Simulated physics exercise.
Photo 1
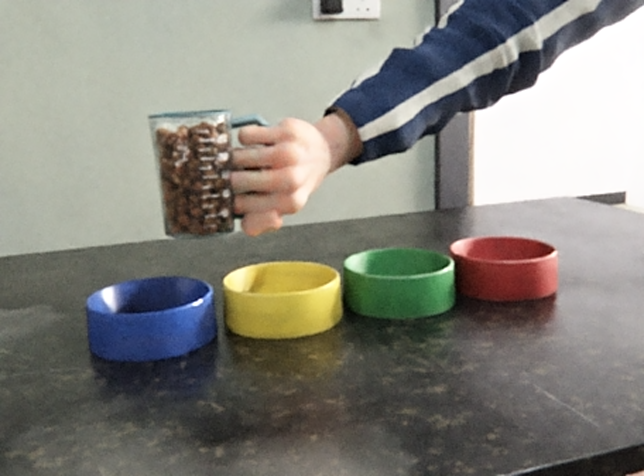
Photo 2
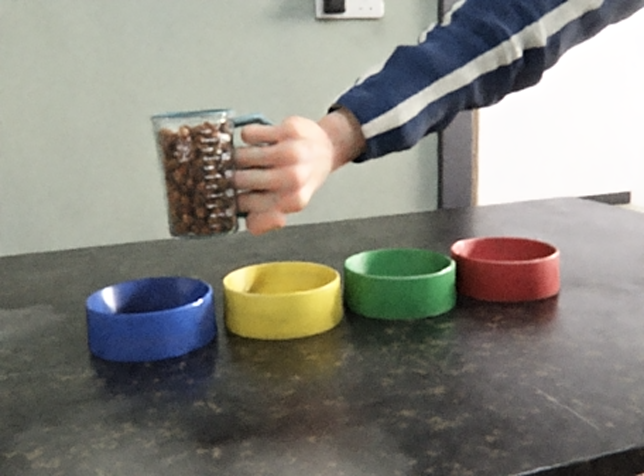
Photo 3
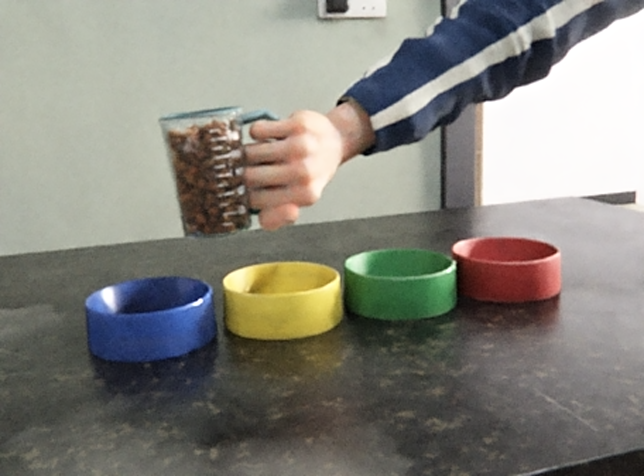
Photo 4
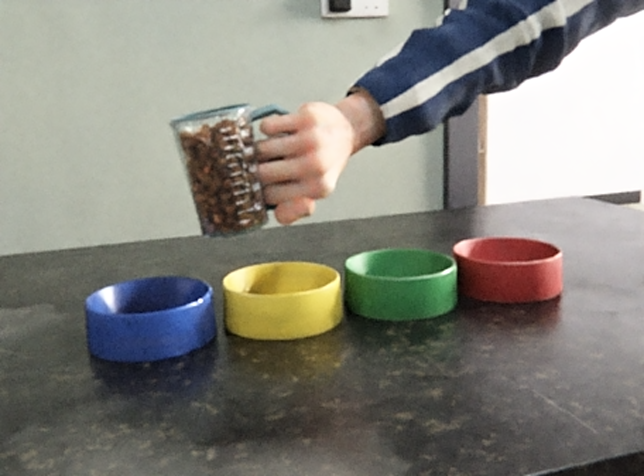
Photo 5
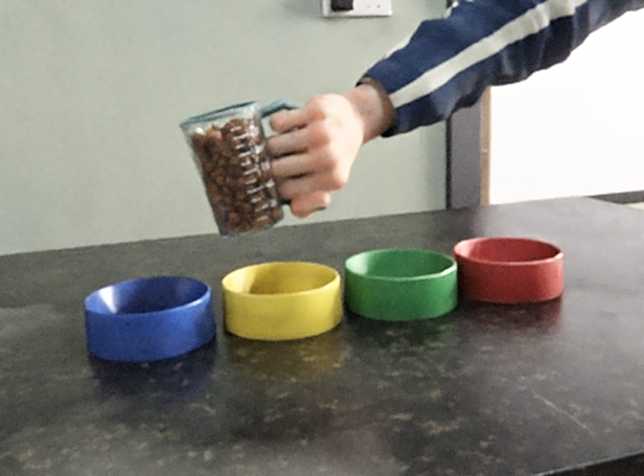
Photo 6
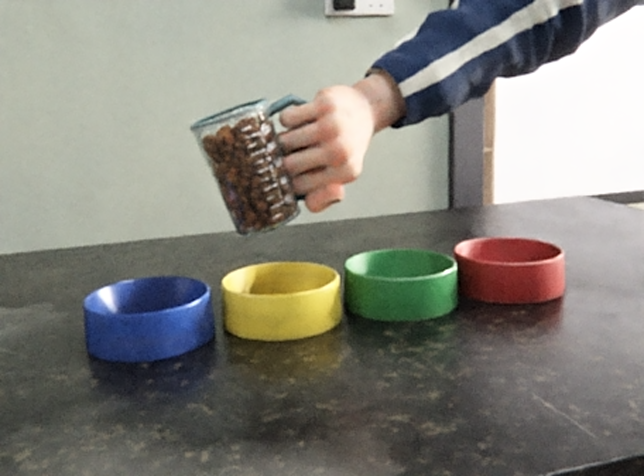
A hand moves a clear cup of brown pieces right above colored dishes, tilting it left.
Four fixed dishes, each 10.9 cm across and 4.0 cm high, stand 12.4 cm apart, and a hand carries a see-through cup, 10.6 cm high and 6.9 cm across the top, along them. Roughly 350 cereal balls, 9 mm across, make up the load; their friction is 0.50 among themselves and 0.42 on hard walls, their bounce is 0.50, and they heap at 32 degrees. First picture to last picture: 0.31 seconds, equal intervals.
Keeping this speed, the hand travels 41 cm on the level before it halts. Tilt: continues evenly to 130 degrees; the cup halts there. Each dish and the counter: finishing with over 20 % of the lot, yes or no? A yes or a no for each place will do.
Red dish - yes; blue dish - no; green dish - no; yellow dish - no; counter - no.
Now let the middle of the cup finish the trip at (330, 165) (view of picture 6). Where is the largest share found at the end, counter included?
Yellow.
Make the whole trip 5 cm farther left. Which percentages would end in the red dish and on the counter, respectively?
I'd expect red at 50 and the counter at 10.
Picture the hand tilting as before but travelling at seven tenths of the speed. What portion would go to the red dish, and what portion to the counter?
The shares would then be red 0 and counter 10.
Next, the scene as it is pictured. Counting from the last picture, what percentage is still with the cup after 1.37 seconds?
Reading: Approx. 80 %.
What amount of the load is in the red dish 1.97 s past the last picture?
Some 80 per cent.
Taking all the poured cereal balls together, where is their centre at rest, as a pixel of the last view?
Close to pixel (507, 271).
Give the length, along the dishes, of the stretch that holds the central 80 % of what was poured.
It spans about 14 centimetres along the dishes.
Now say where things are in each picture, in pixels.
In the first frame, cup at (195, 174), tilt 0 degrees, lip at (150, 116), moved 0.0 cm; middle of the pieces at (192, 175); blue dish at (150, 295); yellow dish at (281, 278); green dish at (398, 262); red dish at (502, 249).
In the second frame, cup at (199, 173), tilt 1 degrees, lip at (153, 117), moved 0.3 cm; middle of the pieces at (196, 175).
In the third frame, cup at (209, 173), tilt 4 degrees, lip at (161, 119), moved 1.3 cm; middle of the pieces at (207, 174).
In the fourth frame, cup at (223, 171), tilt 8 degrees, lip at (171, 121), moved 2.6 cm; middle of the pieces at (221, 173).
In the fifth frame, cup at (236, 170), tilt 13 degrees, lip at (182, 124), moved 3.8 cm; middle of the pieces at (234, 172).
In the sixth frame, cup at (249, 169), tilt 17 degrees, lip at (192, 127), moved 5.1 cm; middle of the pieces at (247, 171); blue dish at (148, 295); yellow dish at (280, 278); green dish at (400, 264); red dish at (508, 250).
Then, 0.82 s after the last picture, tilt 71 degrees; cup holds 100 %.
Then, 1.37 s after the last picture, tilt 107 degrees; cup holds 80 %, green 10 %.
Then, 1.97 s after the last picture, tilt 130 degrees; cup holds 0 %, red 80 %, green 10 %.
In the end, red 80 %, blue 0 %, green 10 %, yellow 0 %, counter 5 %.
